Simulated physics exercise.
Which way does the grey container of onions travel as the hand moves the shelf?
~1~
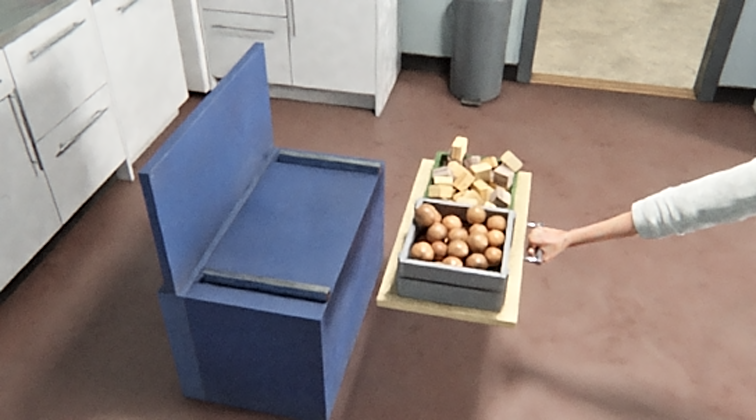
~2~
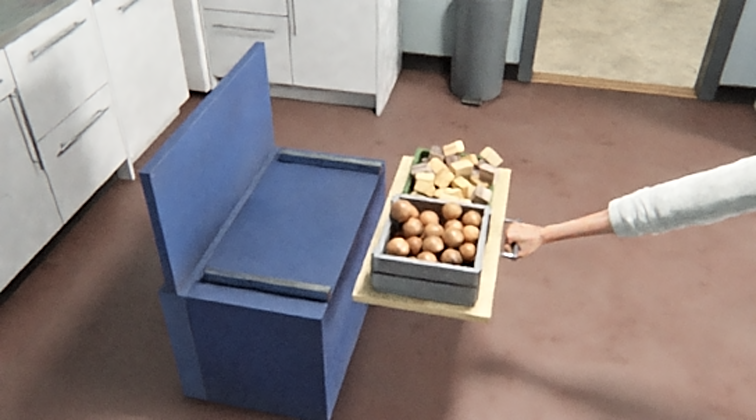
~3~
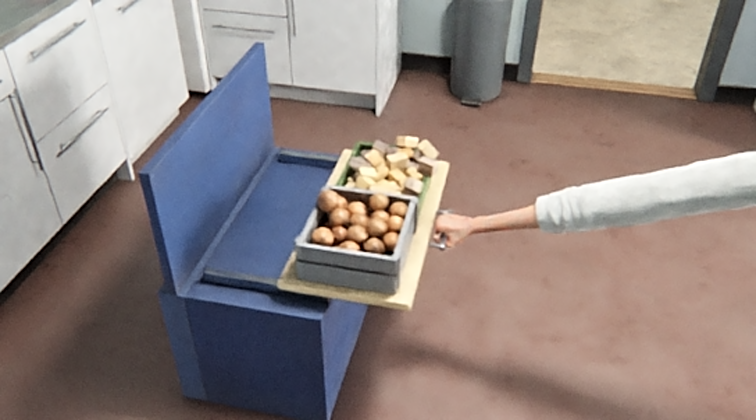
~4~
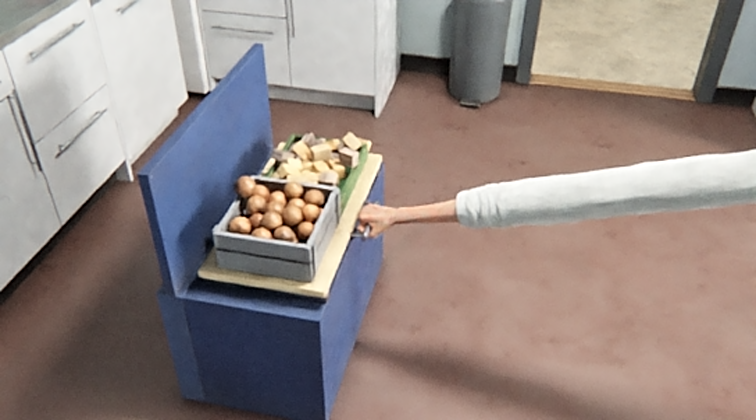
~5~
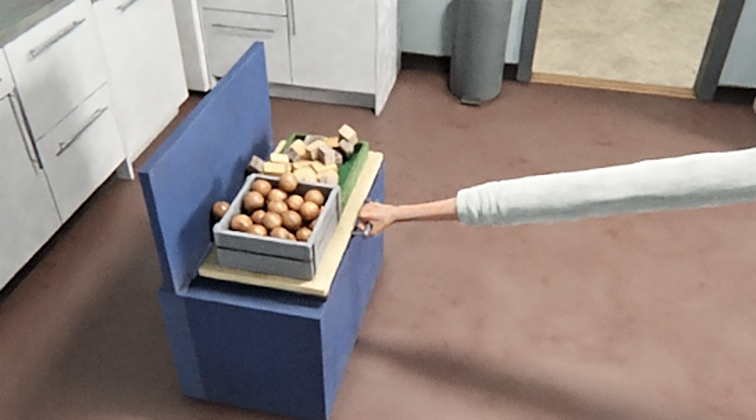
The grey container moves to the left, riding on the shelf over the blue stand towards its back panel.
An arm in a pale sleeve reaches in from the right of a kitchen with white cabinets and a reddish-brown floor, seen from above, gripping the handle of a light wooden shelf. On it, a grey container of brown onions sits in front of a green one full of timber offcuts, beside a blue bench-like stand with a tall back panel. The hand pushes the shelf left, over the top of the stand. The shelf stops near the panel and the loads lurch left. An onion and a few offcuts end up outside their containers, while most stay in.
